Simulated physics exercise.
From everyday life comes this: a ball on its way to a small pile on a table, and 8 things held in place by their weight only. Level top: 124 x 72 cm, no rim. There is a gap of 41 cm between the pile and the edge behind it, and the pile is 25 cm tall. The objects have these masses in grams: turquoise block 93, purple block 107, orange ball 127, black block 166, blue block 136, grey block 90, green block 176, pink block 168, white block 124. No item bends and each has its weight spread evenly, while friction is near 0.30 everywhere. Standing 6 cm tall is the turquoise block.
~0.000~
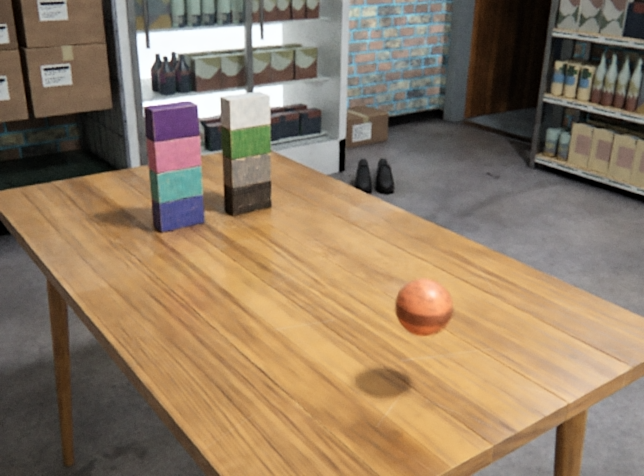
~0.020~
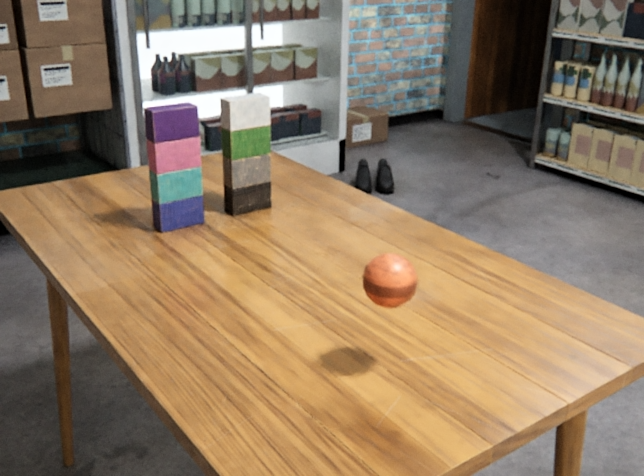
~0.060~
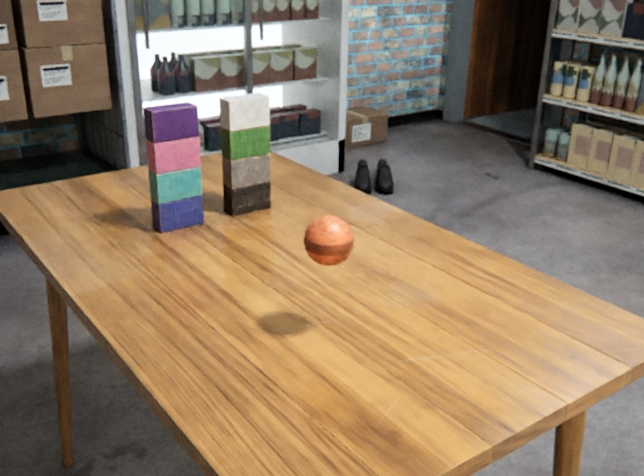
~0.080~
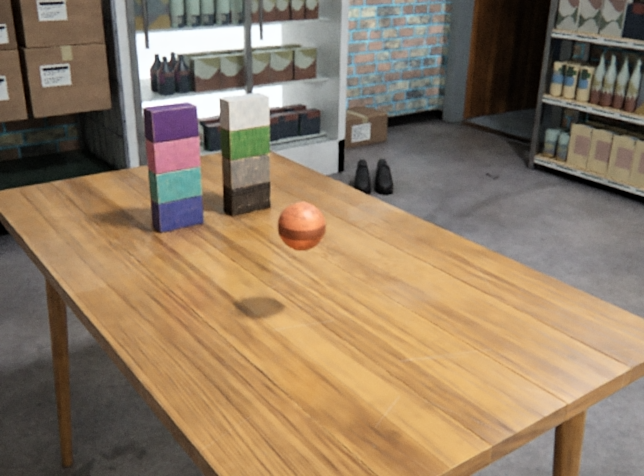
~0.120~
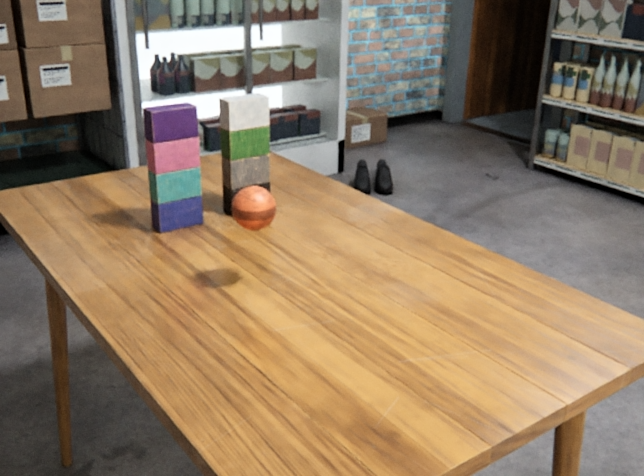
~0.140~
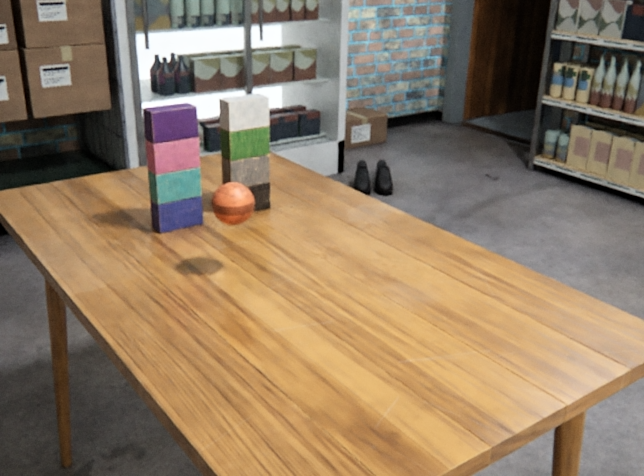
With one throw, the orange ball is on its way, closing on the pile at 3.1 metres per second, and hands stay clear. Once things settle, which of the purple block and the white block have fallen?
The purple block has fallen. The white block has not fallen.
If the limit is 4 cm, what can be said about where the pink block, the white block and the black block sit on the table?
Well, the pink block winds up somewhere else; the white block remains where it was; and the black block remains where it was.
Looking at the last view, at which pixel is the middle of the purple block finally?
It comes to a stop close to (181, 228).
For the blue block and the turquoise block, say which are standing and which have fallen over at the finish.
Final state - blue block: Remains on its base; turquoise block: Goes over.
After 0.24 s, orange ball near (166, 210); purple block 9° off upright near (172, 120); turquoise block 5° off upright; blue block 4° off upright.
After 0.34 s, orange ball near (148, 209); purple block 34° off upright near (174, 137); pink block 39° off upright; turquoise block moved 11 cm.
After 0.44 s, orange ball near (138, 206); purple block on its side near (181, 196); pink block on its side; turquoise block 9° off upright.
After 0.64 s, orange ball near (124, 203); purple block on its side near (182, 228); turquoise block on its side; pink block 68° off upright.
In the end (1.2 s), toppled on the table, turquoise block and purple block; not toppled but over 4 cm from the start, blue block and pink block; the other 4 under 4 cm from the start. At the end, from the last picture's camera, purple block near (182, 228), white block near (245, 113).
